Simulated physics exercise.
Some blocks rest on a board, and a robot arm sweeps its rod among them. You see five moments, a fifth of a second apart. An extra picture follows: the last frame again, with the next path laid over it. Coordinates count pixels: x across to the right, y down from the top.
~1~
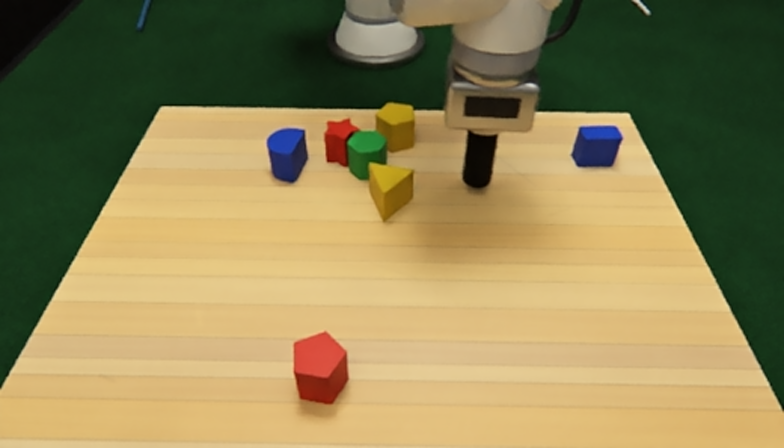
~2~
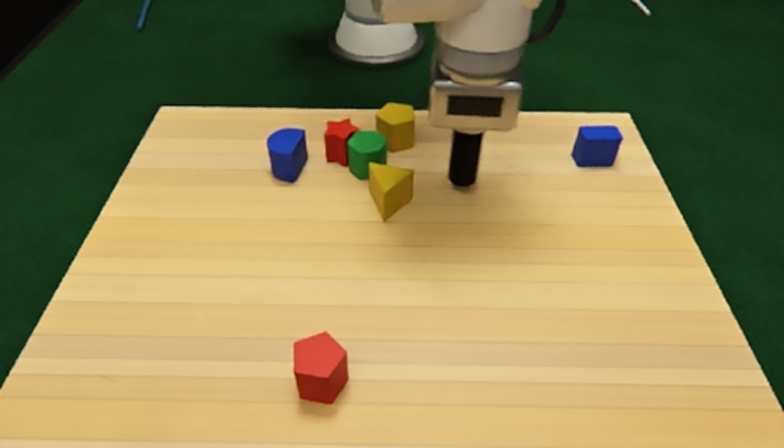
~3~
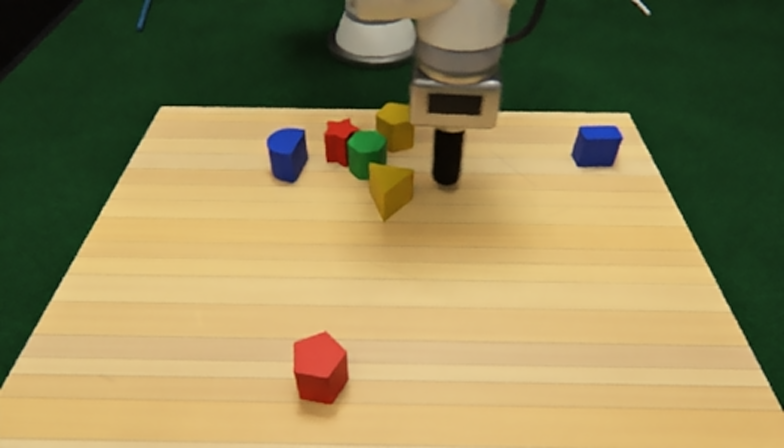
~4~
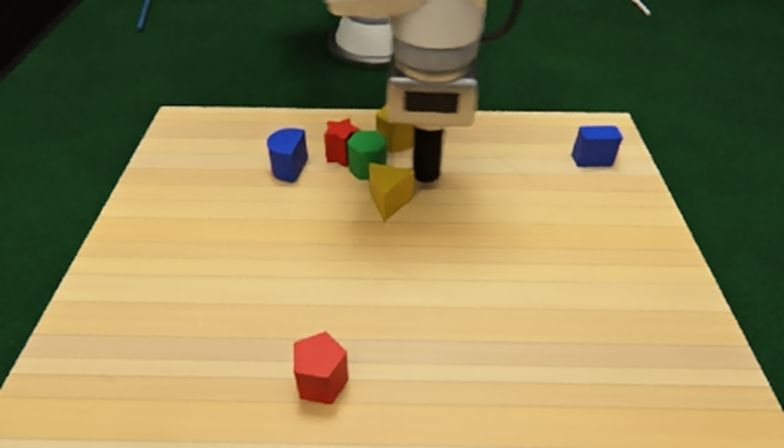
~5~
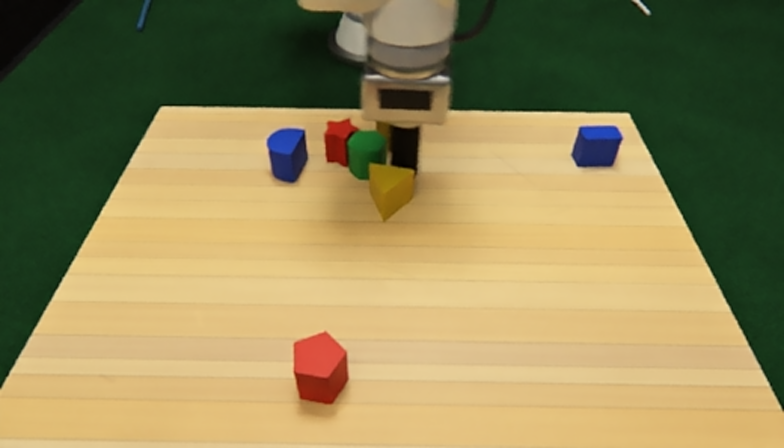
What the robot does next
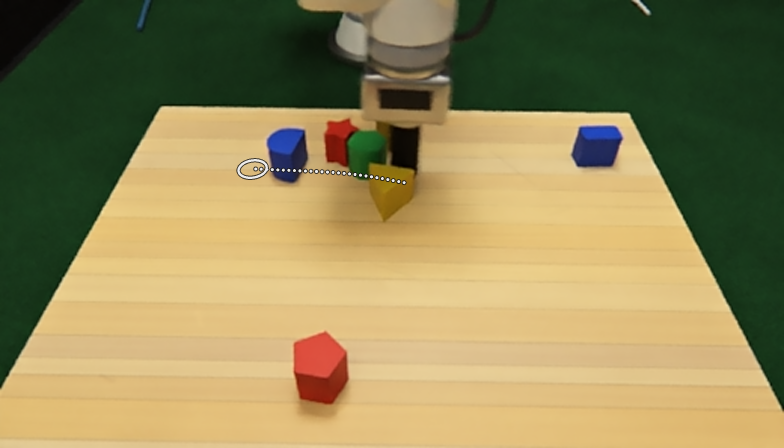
A robot arm sweeps its black rod left across the board toward the still yellow blocks.
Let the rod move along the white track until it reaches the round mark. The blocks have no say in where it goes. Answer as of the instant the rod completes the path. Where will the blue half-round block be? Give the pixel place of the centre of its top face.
The blue half-round block ends near (231, 128).
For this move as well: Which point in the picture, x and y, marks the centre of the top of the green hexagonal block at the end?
About (312, 124).
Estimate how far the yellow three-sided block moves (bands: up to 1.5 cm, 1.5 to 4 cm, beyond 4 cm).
It will move less than 1.5 cm.
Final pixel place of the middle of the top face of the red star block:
Top centre: (318, 106).
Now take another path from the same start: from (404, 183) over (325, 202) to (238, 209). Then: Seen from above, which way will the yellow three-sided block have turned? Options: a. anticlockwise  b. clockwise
My pick is a.
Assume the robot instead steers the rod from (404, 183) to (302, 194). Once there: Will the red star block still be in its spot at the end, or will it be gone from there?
It moves.
The drawn path runs from (404, 183) via (329, 172), ending at (253, 169).
On the path given first. One third of the way, rod at (353, 164); red star block at (322, 114), turned 20° clockwise; green hexagonal block at (333, 131), turned 30° clockwise.
Two thirds of the way, rod at (301, 161); blue half-round block at (272, 137); red star block at (318, 106), turned 50° clockwise; green hexagonal block at (312, 124), turned 65° clockwise.
At the end, rod at (250, 159); blue half-round block at (231, 128), turned 45° clockwise; red star block at (318, 106), turned 50° clockwise; green hexagonal block at (312, 124), turned 65° clockwise; yellow three-sided block not moved.
